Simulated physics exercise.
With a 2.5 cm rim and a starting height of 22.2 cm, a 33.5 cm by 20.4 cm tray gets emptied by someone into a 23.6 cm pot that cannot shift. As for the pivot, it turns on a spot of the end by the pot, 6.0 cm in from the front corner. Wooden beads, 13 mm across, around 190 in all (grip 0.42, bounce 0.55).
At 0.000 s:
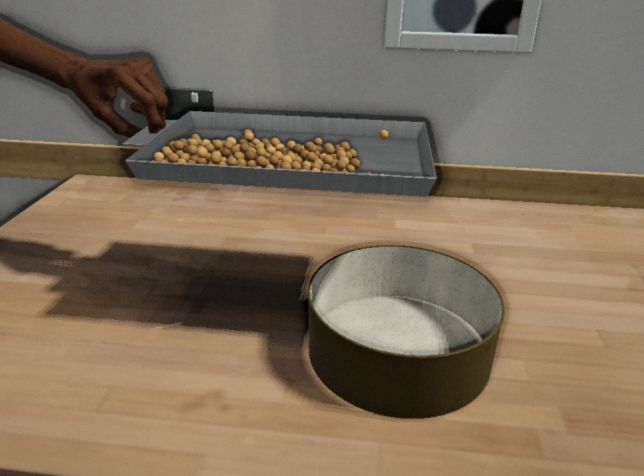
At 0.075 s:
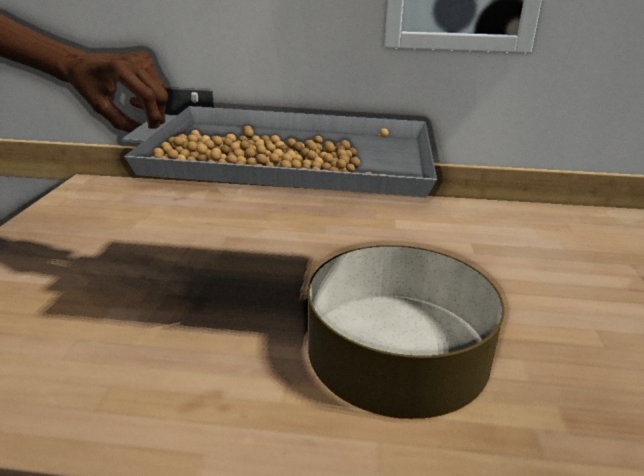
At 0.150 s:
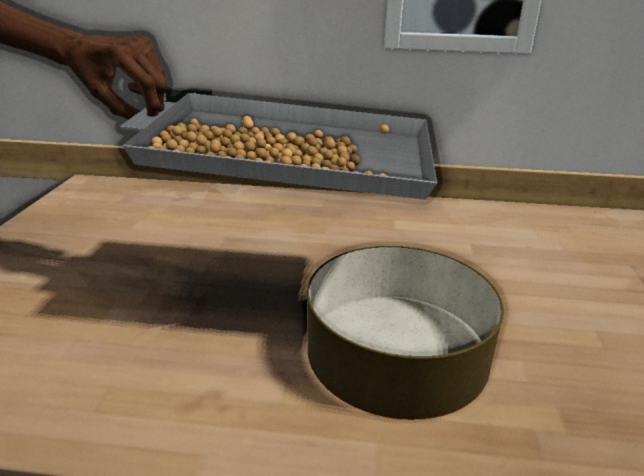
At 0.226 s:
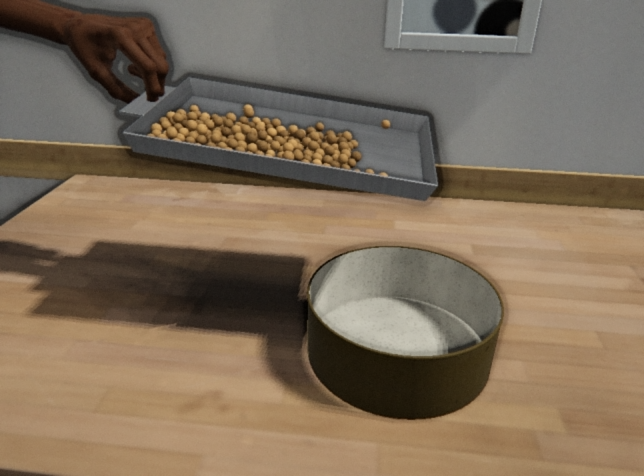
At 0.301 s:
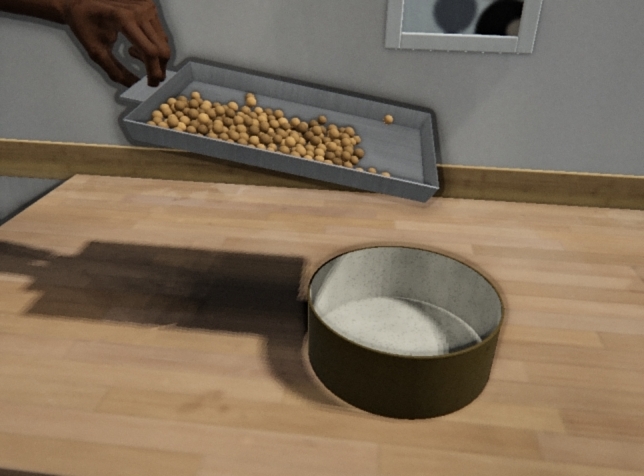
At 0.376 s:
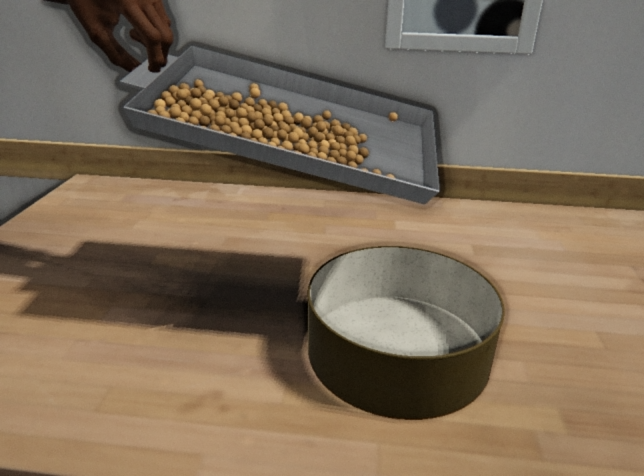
A dark-skinned hand grips the left end of a shallow grey tray above a pale wooden tabletop, seen from slightly above against a grey wall. Small round tan beads lie heaped across the tray's left and middle, and a round, dark olive pot with a pale inside sits at right. The hand lifts that end, tilting the tray down rightward, while the camera stays still.
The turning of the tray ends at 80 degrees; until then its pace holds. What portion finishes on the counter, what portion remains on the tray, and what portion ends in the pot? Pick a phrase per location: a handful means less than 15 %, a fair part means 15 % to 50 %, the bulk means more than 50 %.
Counter: A handful, tray: A handful, pot: The bulk.
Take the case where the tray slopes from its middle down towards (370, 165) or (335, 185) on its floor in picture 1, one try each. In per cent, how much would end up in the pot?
First try: About 60 percent; second try: About 95 percent.
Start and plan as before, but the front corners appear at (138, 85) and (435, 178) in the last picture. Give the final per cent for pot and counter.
In the pot: 45 per cent; on the counter: 55 per cent.
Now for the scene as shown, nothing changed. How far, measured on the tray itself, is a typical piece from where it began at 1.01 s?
Displacement on the tray: Roughly 8 cm.
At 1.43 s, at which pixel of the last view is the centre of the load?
Roughly (392, 135).
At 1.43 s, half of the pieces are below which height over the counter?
The halfway mark sits at about 28 cm.
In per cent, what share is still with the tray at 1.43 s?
Of the load, some 90 percent.
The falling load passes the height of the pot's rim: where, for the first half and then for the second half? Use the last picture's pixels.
Roughly (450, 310) to begin with, later roughly (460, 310).
Then, at 1.01 s, tilt 46 degrees; the tray holds 100 %, the pot 0 %.
After 1.43 s, tilt 66 degrees; the tray holds 90 %, the pot 5 %.
After 1.93 s, tilt 80 degrees; the tray holds 20 %, the pot 50 %.
In the end, at 3.5 s, counter 5 %, tray 0 %, pot 95 %.
